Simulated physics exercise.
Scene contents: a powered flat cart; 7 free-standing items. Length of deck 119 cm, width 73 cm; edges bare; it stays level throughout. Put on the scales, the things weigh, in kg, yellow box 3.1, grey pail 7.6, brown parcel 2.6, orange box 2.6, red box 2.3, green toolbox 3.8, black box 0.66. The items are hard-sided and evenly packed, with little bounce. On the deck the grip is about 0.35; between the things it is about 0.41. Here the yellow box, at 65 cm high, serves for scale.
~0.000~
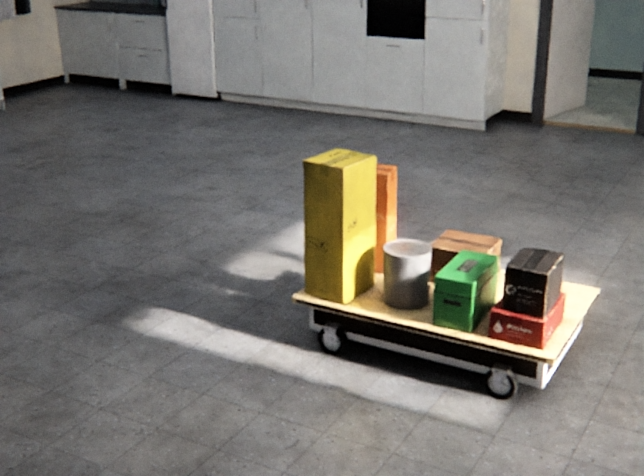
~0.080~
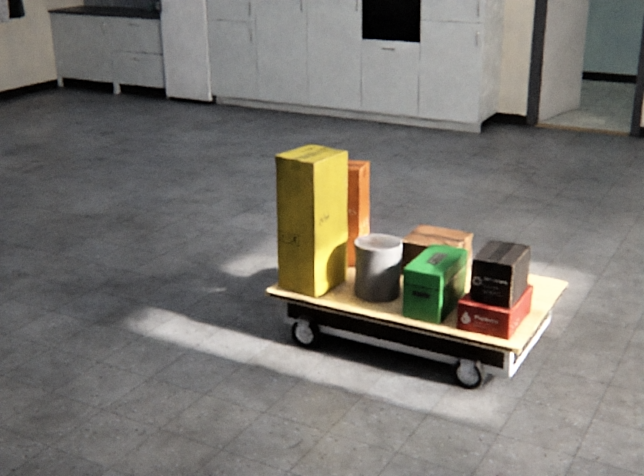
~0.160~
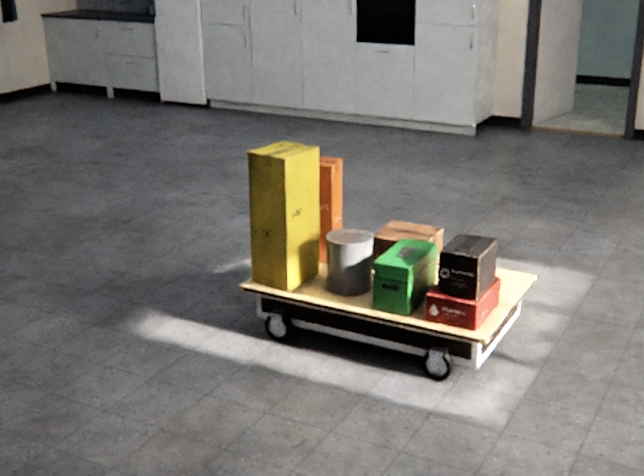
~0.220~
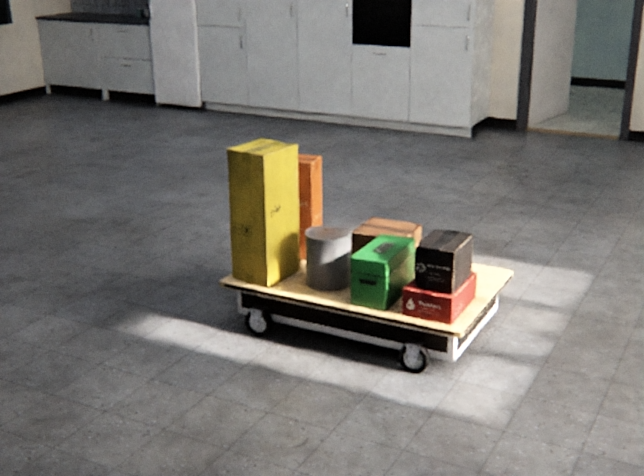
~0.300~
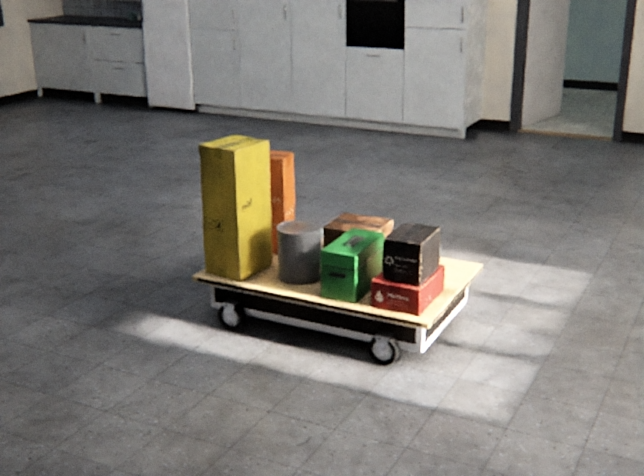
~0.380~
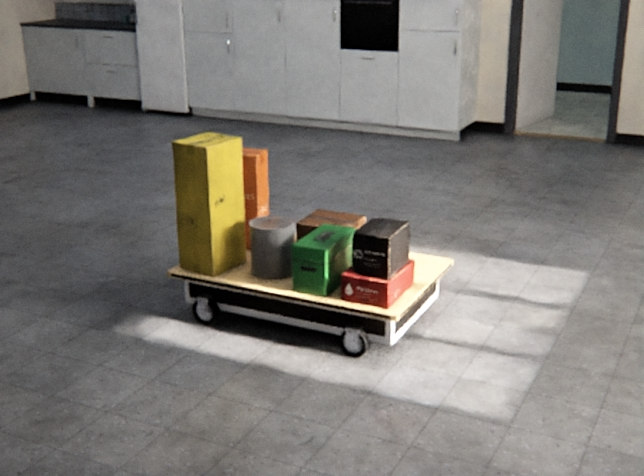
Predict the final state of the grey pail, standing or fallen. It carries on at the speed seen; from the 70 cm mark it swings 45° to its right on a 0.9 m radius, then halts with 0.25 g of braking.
Fallen.
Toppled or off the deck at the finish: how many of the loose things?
So, 4 in all.
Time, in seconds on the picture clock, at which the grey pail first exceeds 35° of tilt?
Time: Approximately 0.9 s.
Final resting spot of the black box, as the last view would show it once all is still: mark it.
At about (181, 166).
After 0.68 s, cart 129 cm along, turned 28°; yellow box now off the deck; grey pail moved 22 cm near (188, 221); orange box 12° off upright.
After 0.88 s, cart 167 cm along, turned 45°; grey pail and orange box now off the deck; brown parcel moved 24 cm; green toolbox moved 20 cm.
After 1.28 s, cart 225 cm along, turned 45°; green toolbox now off the deck; brown parcel moved 24 cm; black box moved 17 cm.
In the end (2.1 s), off the deck and tipped over, yellow box, grey pail and orange box; off the deck but upright, green toolbox; not toppled but over 10 cm from the start, brown parcel, red box and black box. In the last view, grey pail near (149, 217).
